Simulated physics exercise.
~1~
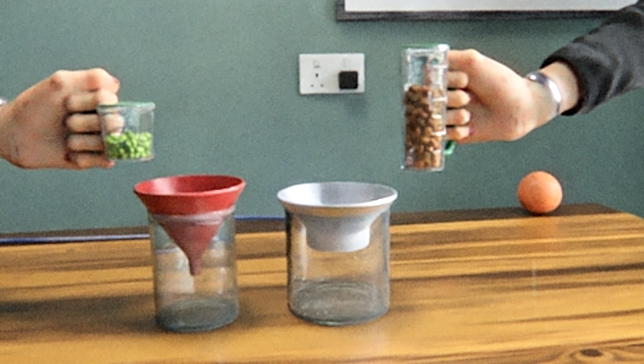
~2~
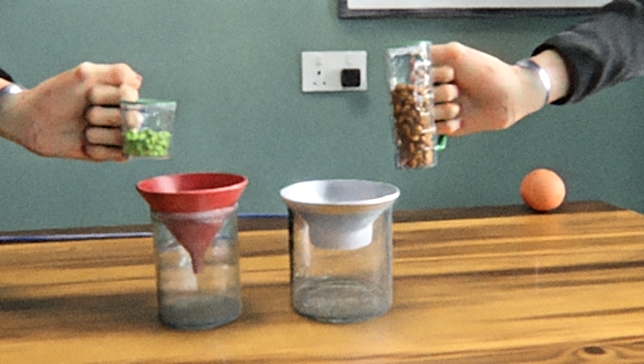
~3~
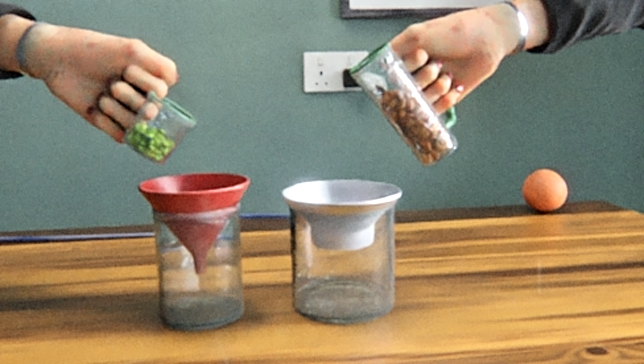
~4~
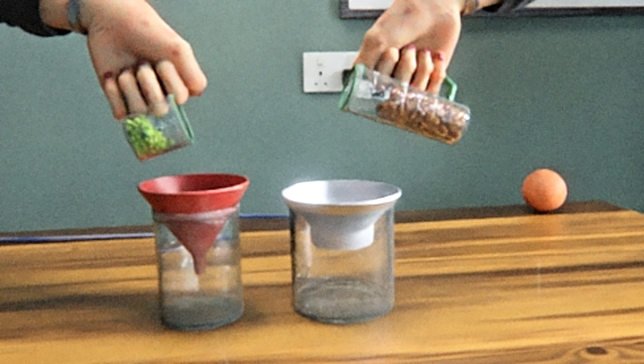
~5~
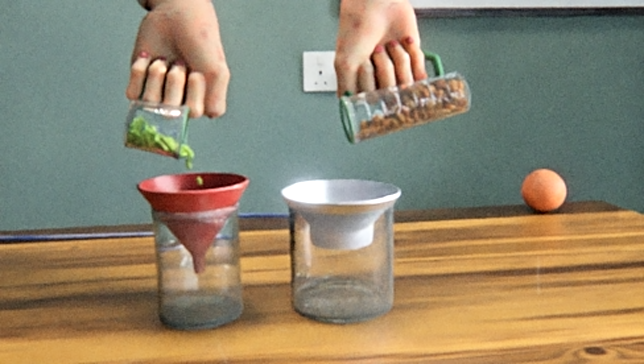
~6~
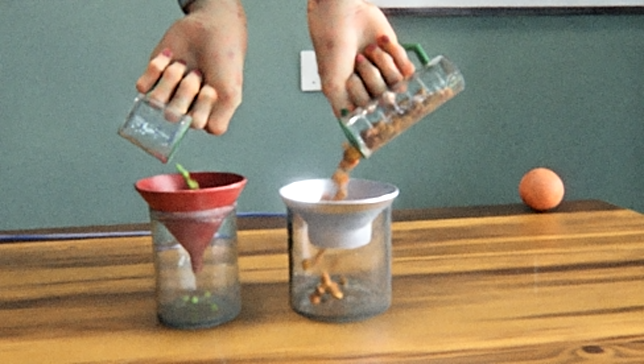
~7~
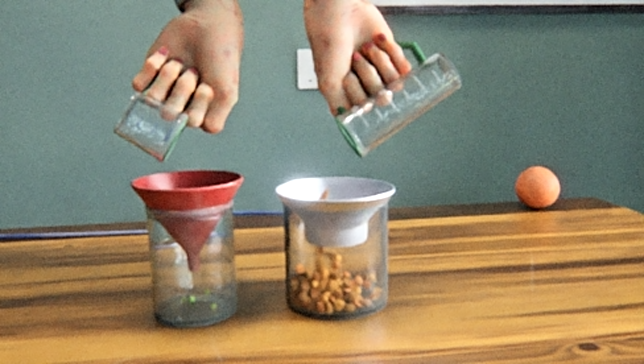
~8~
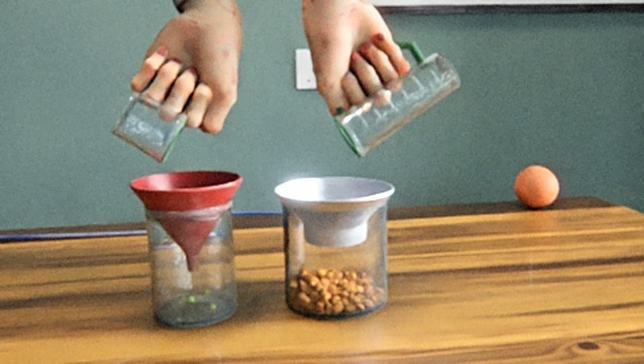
On a wooden table, two hands tipping cups of green and brown pieces into funnels, the red clogging, the white emptying fully.
